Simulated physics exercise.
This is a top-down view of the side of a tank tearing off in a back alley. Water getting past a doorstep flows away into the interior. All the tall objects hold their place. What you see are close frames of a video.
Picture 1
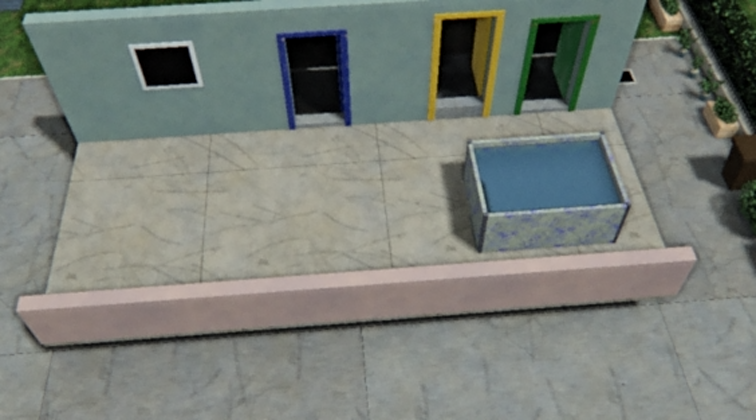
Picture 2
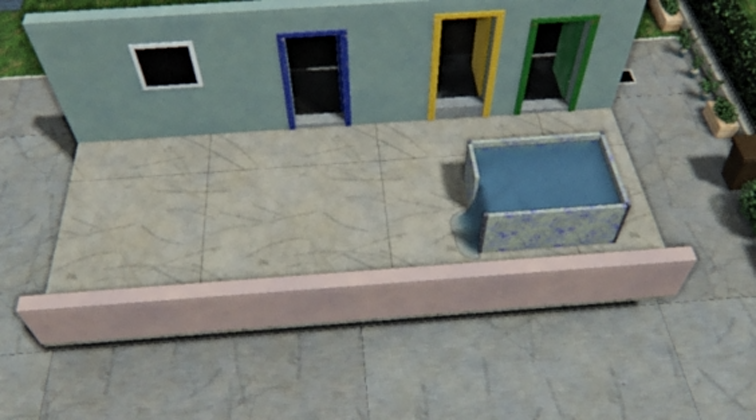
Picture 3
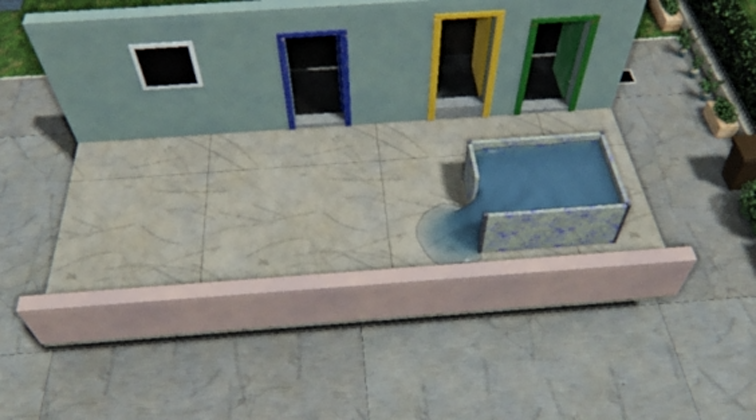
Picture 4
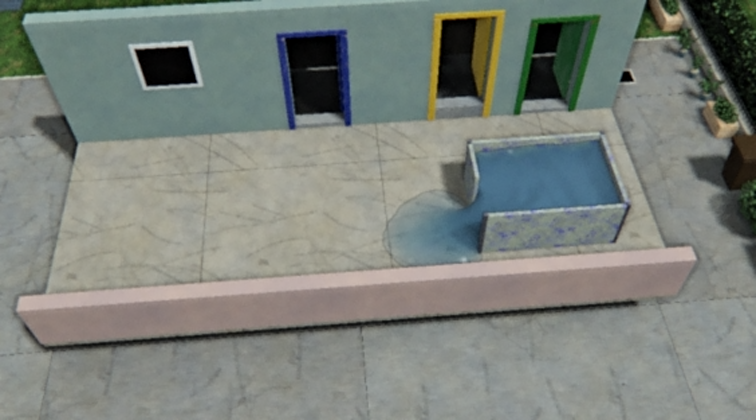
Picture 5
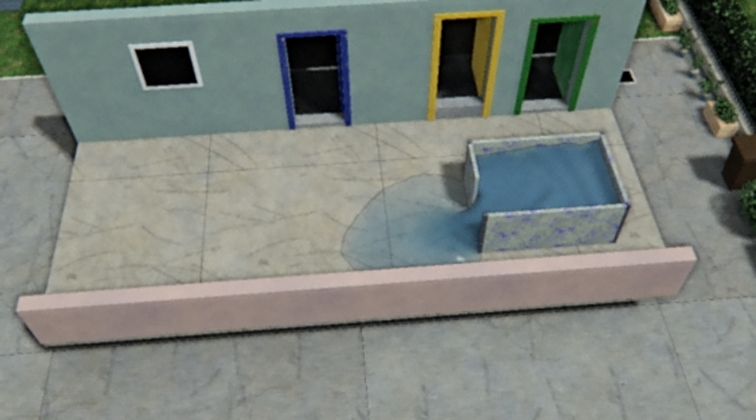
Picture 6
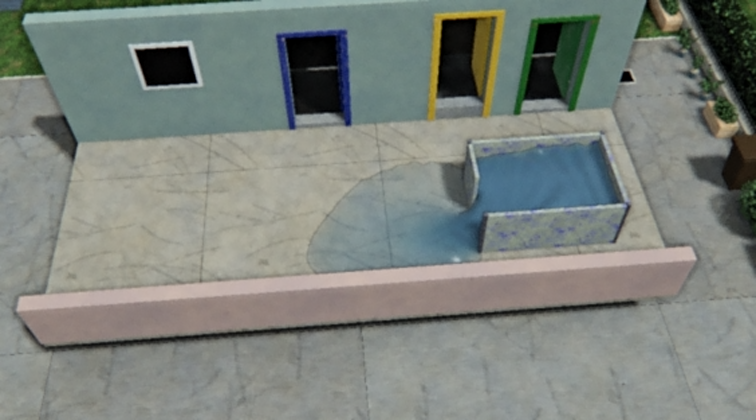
Water poured out through the torn left side of a raised, open tank and spread leftward in a widening pool across the stone paving, between the pink wall and the building with colorful doorways.
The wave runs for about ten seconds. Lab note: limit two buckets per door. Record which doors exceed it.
The blue door is not swamped, the green door is not swamped, the yellow door is not swamped.
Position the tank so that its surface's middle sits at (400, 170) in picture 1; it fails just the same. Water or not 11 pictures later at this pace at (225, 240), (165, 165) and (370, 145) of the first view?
Result: Inundated; inundated; spared.
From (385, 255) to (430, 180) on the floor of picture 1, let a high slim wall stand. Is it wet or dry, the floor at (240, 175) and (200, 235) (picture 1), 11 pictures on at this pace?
First spot parched, second spot submerged.
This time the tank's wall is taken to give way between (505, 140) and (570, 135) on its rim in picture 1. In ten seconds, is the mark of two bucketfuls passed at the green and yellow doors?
Green tops the threshold and yellow tops the threshold.
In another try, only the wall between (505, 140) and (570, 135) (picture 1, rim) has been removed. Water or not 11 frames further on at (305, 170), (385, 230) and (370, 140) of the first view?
First soaked, second unwetted, third soaked.
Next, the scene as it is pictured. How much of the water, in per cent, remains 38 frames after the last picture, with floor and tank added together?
58 %.
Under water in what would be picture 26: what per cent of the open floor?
Share estimate: About 70 per cent.
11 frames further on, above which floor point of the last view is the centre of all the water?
The water centres close to (428, 227).
A moment on, water covers 40 % of the floor; the blue door not reached, the green door not reached, the yellow door not reached.
Next, water covers 65 % of the floor; the blue door wet at the sill, nothing in, the green door not reached, the yellow door wet at the sill, nothing in.
Then, water covers 70 % of the floor; the blue door wet at the sill, nothing in, the green door not reached, the yellow door wet at the sill, nothing in.
Later, water covers 75 % of the floor; the blue door wet at the sill, nothing in, the green door not reached, the yellow door wet at the sill, nothing in.
In the end, water covers 70 % of the floor; the blue door wet at the sill, nothing in, the green door not reached, the yellow door wet at the sill, nothing in.
